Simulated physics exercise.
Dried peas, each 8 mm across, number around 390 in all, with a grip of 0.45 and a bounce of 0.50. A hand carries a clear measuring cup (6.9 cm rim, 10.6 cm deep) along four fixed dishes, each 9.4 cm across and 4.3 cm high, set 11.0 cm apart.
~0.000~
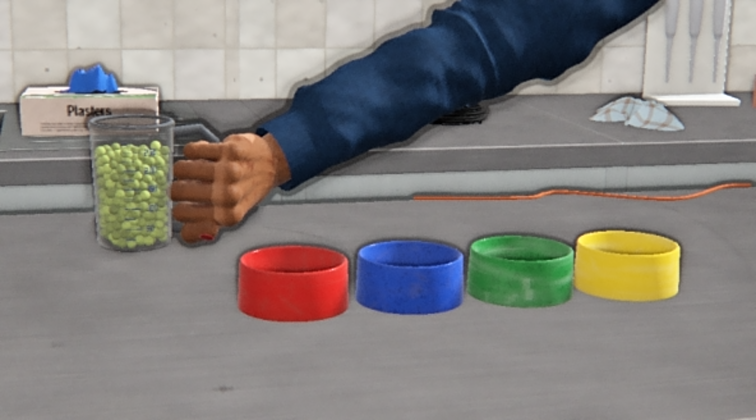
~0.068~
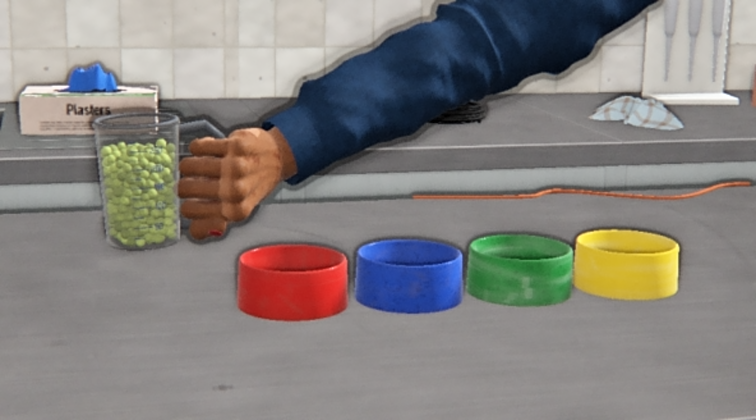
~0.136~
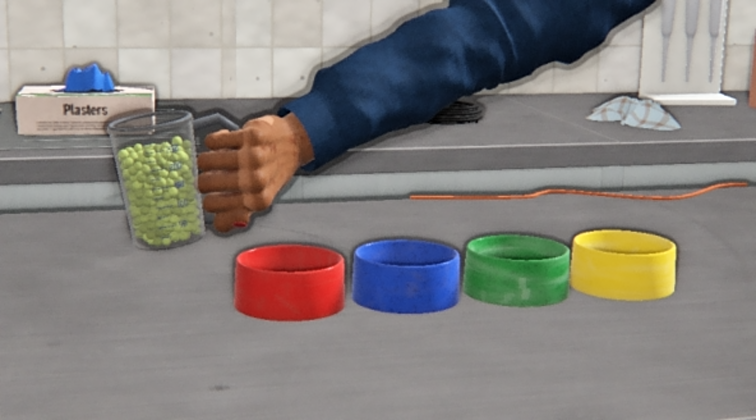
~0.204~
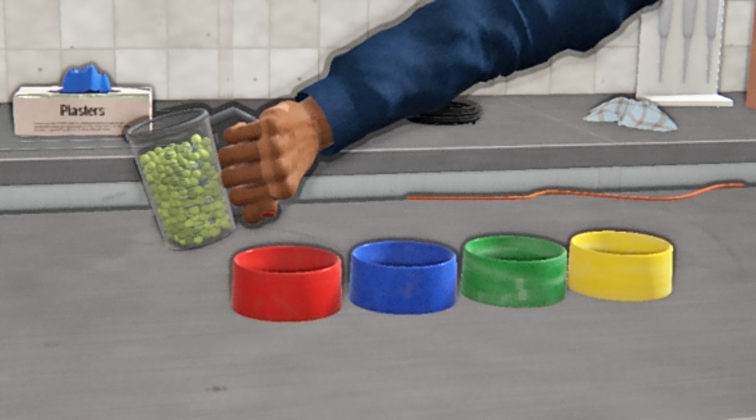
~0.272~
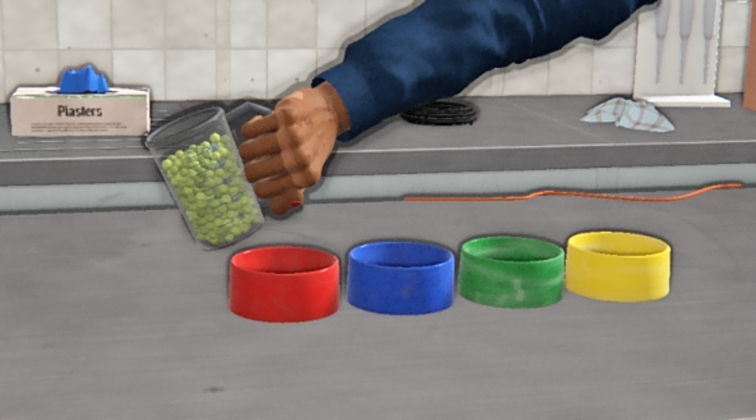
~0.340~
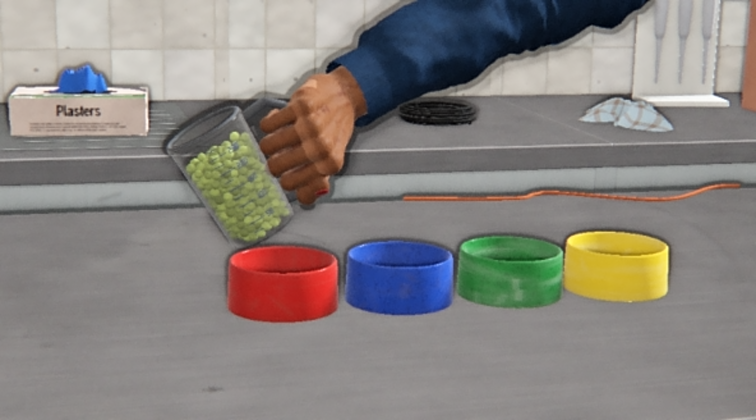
A hand in a dark blue sleeve, reaching in from the upper right, carries a clear cup of green peas rightward across a grey kitchen worktop, seen from the front and slightly above. Red, blue, green and yellow dishes stand left to right, with a plasters box behind at left and an orange cord behind. The cup leans steadily further clockwise as it travels, while the view shifts very slightly.
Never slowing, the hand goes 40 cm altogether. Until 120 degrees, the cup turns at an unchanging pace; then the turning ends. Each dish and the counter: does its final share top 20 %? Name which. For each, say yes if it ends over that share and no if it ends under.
Result: Red: It will hold at most a fifth, blue: It will hold at most a fifth, green: It will hold more than a fifth, yellow: It will hold at most a fifth, counter: It will hold at most a fifth.
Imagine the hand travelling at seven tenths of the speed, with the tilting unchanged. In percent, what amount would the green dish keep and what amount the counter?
Green: 0; counter: 10.
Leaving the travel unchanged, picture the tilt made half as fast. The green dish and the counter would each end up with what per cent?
Shares: Green 80, counter 10.
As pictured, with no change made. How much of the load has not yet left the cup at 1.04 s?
95 %.
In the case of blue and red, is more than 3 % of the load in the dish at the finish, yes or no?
For blue, it does; for red, it does not.
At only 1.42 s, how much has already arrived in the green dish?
By that moment it's near 55 percent.
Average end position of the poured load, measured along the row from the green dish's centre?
Close to 2 cm, shifted leftward.
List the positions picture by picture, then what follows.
Cup at (133, 183), tilt 0 degrees, lip at (91, 123), moved 0.0 cm; middle of the pieces at (138, 192); red dish at (294, 260); blue dish at (410, 255); green dish at (522, 249); yellow dish at (628, 244), in the first frame.
Cup at (140, 181), tilt 2 degrees, lip at (96, 123), moved 0.7 cm; middle of the pieces at (145, 191), in the second frame.
Cup at (160, 181), tilt 8 degrees, lip at (110, 128), moved 2.6 cm; middle of the pieces at (166, 189), in the third frame.
Cup at (184, 181), tilt 15 degrees, lip at (128, 134), moved 5.0 cm; middle of the pieces at (191, 189), in the fourth frame.
Cup at (208, 181), tilt 23 degrees, lip at (148, 142), moved 7.3 cm; middle of the pieces at (216, 188), in the fifth frame.
Cup at (234, 180), tilt 30 degrees, lip at (169, 149), moved 9.7 cm; middle of the pieces at (242, 185); red dish at (283, 261); blue dish at (400, 255); green dish at (511, 250); yellow dish at (617, 245). The cup turns about 105 degrees a second and travels 35 cm a second, in the sixth frame.
Then, at 0.76 s, tilt 75 degrees; cup holds 100 %.
Then, at 1.04 s, tilt 105 degrees; cup holds 95 %, blue 5 %.
Then, at 1.42 s, tilt 120 degrees; cup holds 30 %, blue 10 %, green 55 %.
In the end, at 2.3 s, red 0 %, blue 10 %, green 80 %, yellow 0 %, counter 10 %.
